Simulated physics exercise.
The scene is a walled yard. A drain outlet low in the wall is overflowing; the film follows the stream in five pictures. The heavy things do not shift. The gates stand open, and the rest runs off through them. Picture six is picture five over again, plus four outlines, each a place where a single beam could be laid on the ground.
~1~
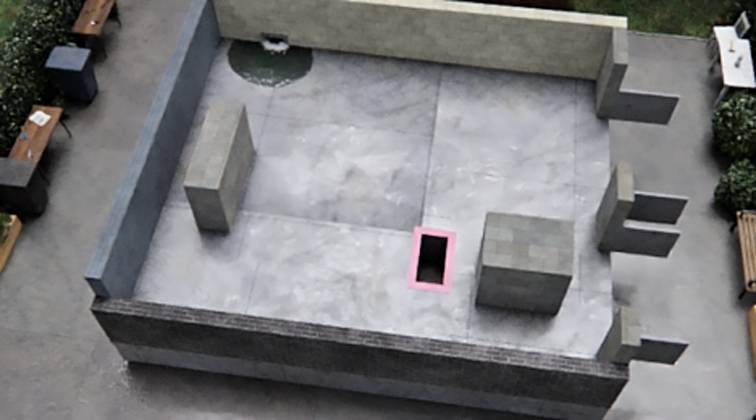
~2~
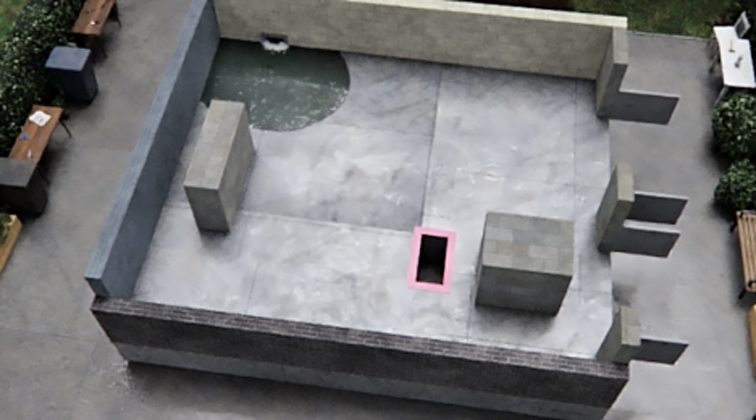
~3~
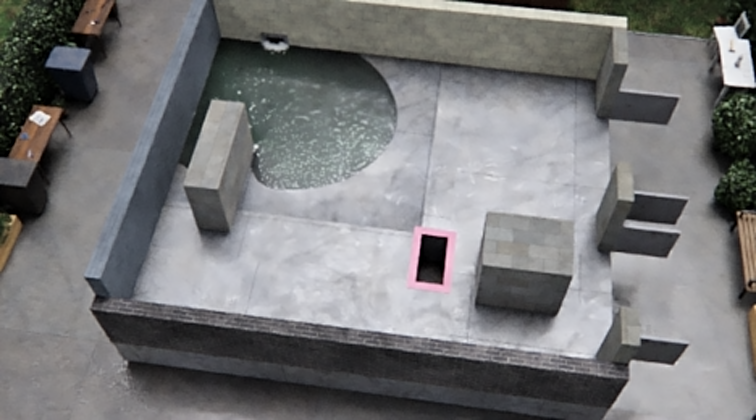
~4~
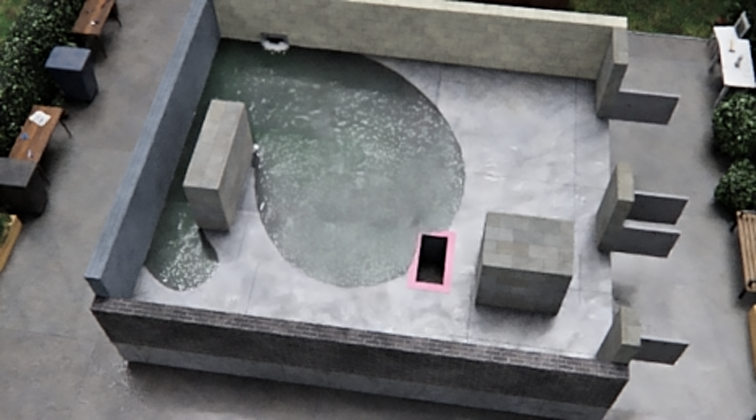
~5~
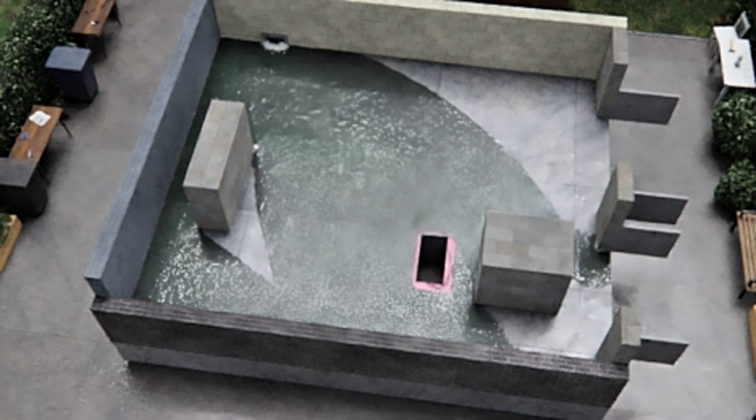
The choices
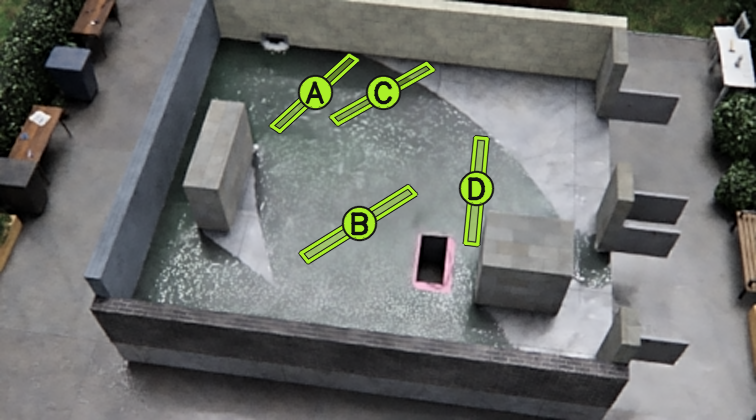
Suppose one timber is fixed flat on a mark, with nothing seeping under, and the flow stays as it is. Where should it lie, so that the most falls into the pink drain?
It is D.
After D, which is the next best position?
C it is.
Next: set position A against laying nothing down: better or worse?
Position A is worse.
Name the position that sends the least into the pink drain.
It is B.
On the marked copy, A from (275, 128) to (353, 57); B from (304, 257) to (411, 190); C from (334, 120) to (429, 66); D from (471, 243) to (481, 138).
With A, about 16 % of the stream runs into the pink drain, about 84 % out by the gates.
With B, about 2 % of the stream runs into the pink drain, about 98 % out by the gates.
With C, about 24 % of the stream runs into the pink drain, about 76 % out by the gates.
With D, about 45 % of the stream runs into the pink drain, about 55 % out by the gates.
